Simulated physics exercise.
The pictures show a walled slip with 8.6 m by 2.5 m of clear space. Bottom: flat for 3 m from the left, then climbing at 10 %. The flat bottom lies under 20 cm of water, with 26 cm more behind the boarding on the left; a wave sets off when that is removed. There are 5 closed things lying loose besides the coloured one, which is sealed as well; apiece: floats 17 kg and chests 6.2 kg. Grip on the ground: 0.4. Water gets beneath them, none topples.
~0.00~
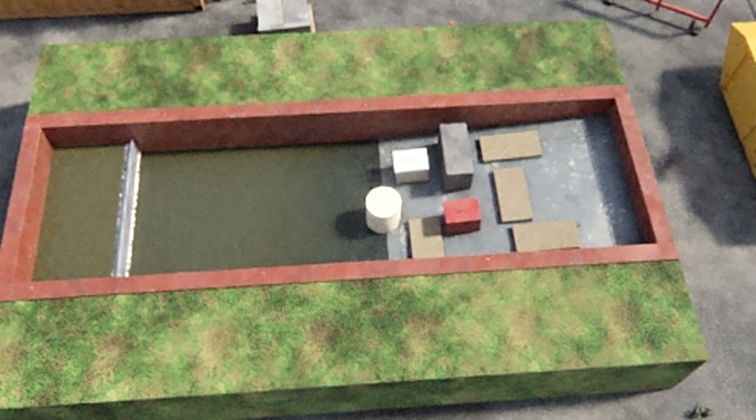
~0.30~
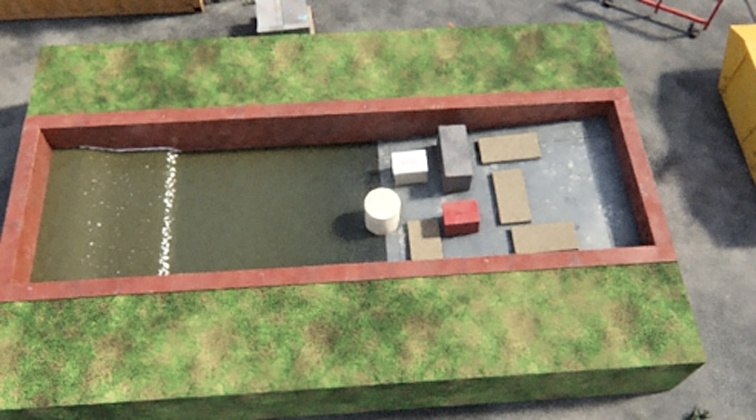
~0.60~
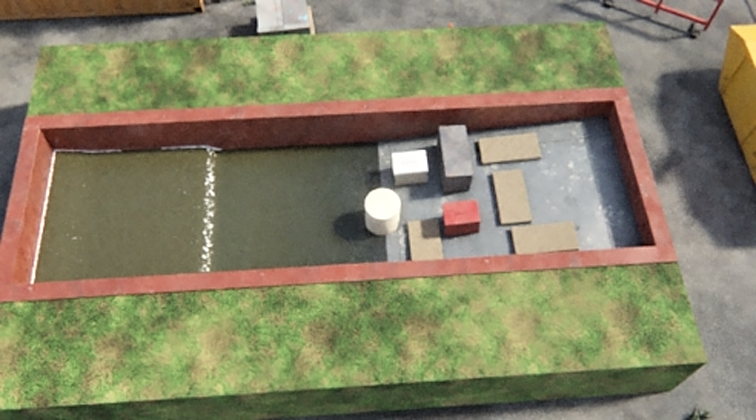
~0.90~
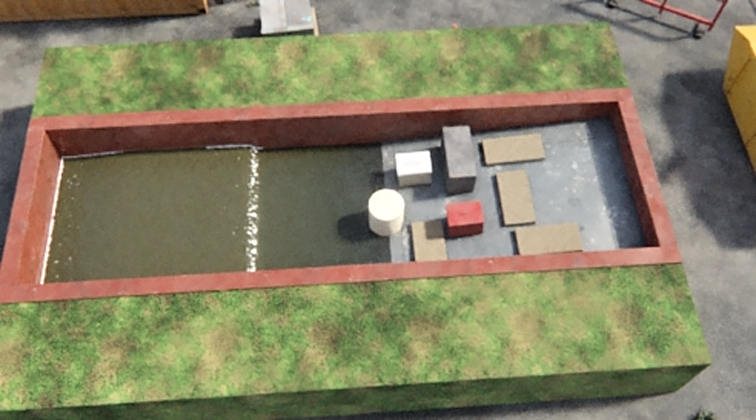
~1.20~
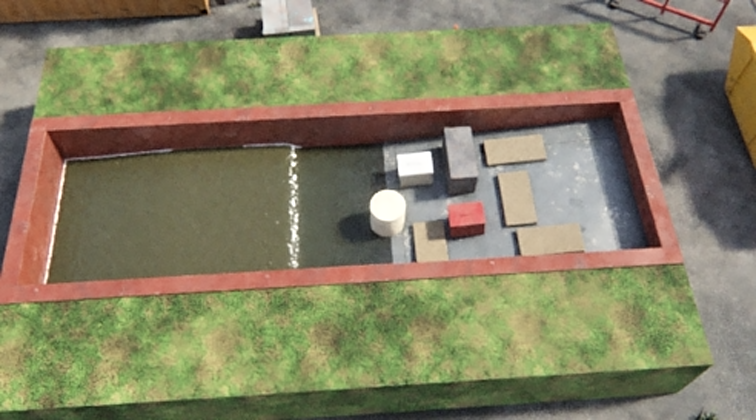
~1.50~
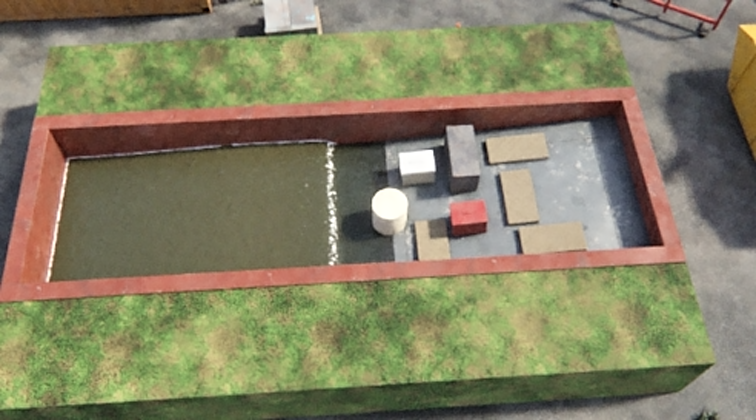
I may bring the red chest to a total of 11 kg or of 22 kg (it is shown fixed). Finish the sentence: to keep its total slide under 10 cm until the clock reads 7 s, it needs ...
It needs the heavier load.
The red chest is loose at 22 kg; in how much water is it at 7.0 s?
Close to 1 cm deep.
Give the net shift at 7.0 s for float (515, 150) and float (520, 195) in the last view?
0 cm, 0 cm.
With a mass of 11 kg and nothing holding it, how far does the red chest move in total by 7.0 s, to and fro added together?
Total path: Approx. 250 cm.
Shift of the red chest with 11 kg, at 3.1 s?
Displacement near 10 cm.
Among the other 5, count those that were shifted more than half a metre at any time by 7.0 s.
The number is 2.
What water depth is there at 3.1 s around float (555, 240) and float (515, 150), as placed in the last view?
Depths: Near 0 cm, then near 0 cm.
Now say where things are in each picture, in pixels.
In the first frame, the red chest at (465, 210) rests on the ground; water covers 12.1 m2; 0 of 6 have shifted.
In the second frame, the red chest at (463, 212) rests on the ground; 12.1 m2 under water; 0 of 6 have shifted.
In the third frame, the red chest at (464, 212) rests on the ground; water covers 12.1 m2; 0 of 6 have shifted.
In the fourth frame, the red chest at (467, 213), on the bottom; water covers 12.1 m2; 0 of 6 have shifted.
In the fifth frame, the red chest at (469, 214) rests on the ground; water covers 12.1 m2; 0 of 6 have shifted.
In the sixth frame, the red chest at (471, 212), on the bottom; 12.1 m2 under water; 0 of 6 have shifted.
After 2.1 s the red chest would be 0 cm from its start with 11 kg and 0 cm from its start with 22 kg; 0 cm of water round it then.
After 3.1 s the red chest would be 12 cm from its start with 11 kg and 1 cm from its start with 22 kg; 6 cm of water round it then.
After 4.9 s the red chest would be 25 cm from its start with 11 kg and 1 cm from its start with 22 kg; 6 cm of water round it then.
After 7.0 s the red chest would be 201 cm from its start with 11 kg and 1 cm from its start with 22 kg; 1 cm of water round it then.
